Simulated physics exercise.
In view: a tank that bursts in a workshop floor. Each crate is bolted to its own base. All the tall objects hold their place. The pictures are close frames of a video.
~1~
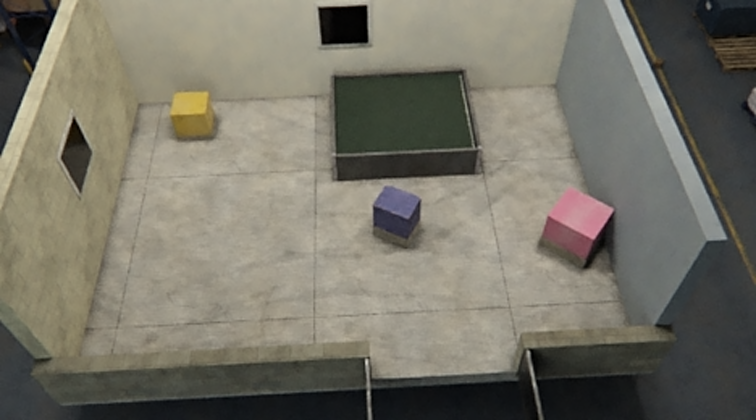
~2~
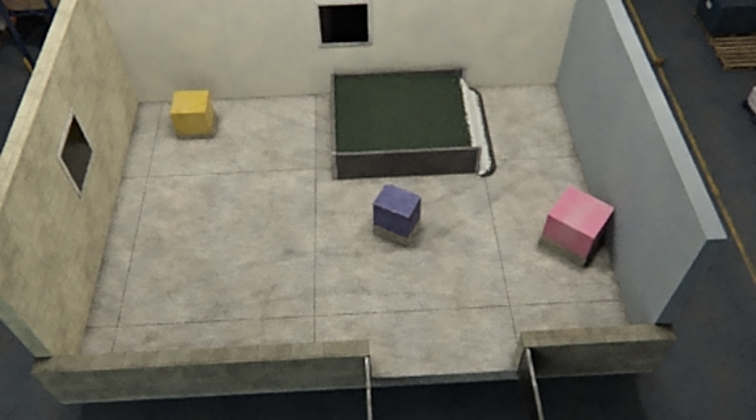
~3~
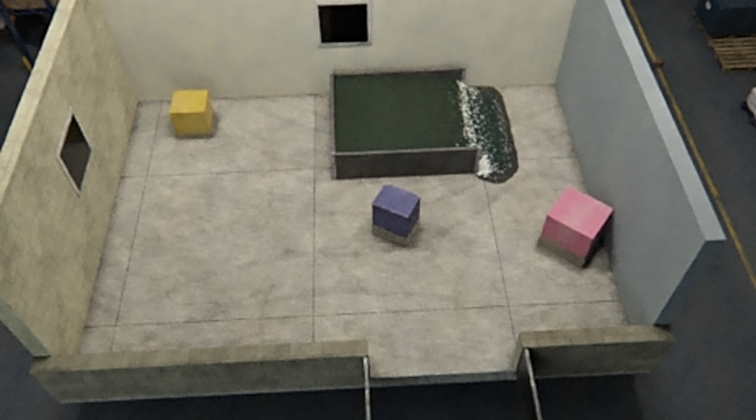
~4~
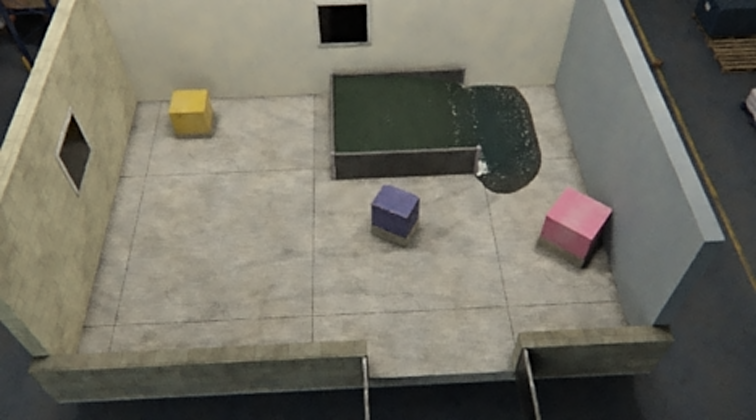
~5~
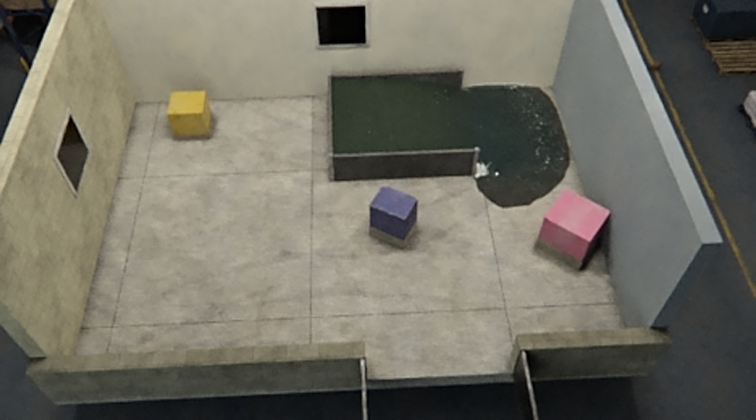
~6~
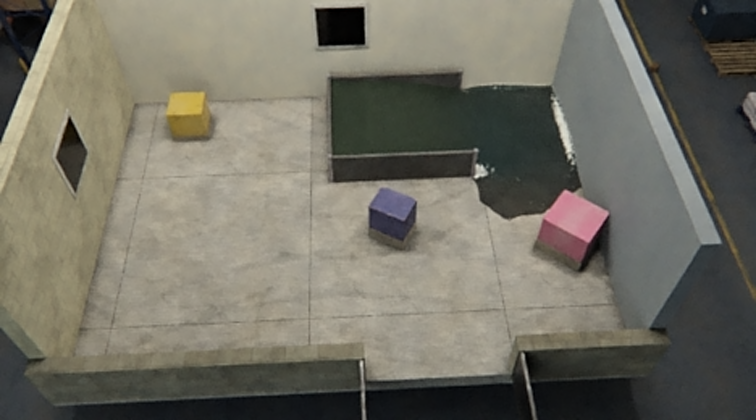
In this clip, dark water sits in an open rectangular tank among yellow, purple and pink blocks, then pours out its right side and spreads across the pale floor to the grey wall and the pink block.
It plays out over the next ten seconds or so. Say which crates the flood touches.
One by one: The pink crate is soaked; the yellow crate keeps dry; the blue crate keeps dry.
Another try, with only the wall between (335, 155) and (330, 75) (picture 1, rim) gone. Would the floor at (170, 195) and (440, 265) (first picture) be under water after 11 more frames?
In turn: Awash, not flooded.
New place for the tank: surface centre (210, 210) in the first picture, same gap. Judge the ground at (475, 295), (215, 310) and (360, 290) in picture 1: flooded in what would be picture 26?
As listed: Awash, free of water, covered.
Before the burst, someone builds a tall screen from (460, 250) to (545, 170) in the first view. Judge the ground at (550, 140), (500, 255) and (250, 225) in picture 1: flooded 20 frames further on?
In turn: Flooded, covered, free of water.
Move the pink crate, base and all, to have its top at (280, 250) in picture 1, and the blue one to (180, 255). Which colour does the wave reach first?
First comes the crate marked yellow.
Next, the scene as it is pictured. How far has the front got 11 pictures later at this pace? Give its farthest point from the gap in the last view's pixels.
Near (617, 331).
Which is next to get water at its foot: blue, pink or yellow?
That is the pink crate.
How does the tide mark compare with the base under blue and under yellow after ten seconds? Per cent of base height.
In turn 70 and 40 per cent.
A moment on, water covers 15 % of the floor; the pink crate water round its plinth, the yellow crate not reached, the blue crate not reached.
Next, water covers 15 % of the floor; the pink crate water round its plinth, the yellow crate not reached, the blue crate not reached.
Then, water covers 35 % of the floor; the pink crate water round its plinth, the yellow crate not reached, the blue crate water round its plinth.
Later, water covers 60 % of the floor; the pink crate water round its plinth, the yellow crate water round its plinth, the blue crate water round its plinth.
In the end, water covers 85 % of the floor; the pink crate was topped, the yellow crate stayed above the water, the blue crate stayed above the water.
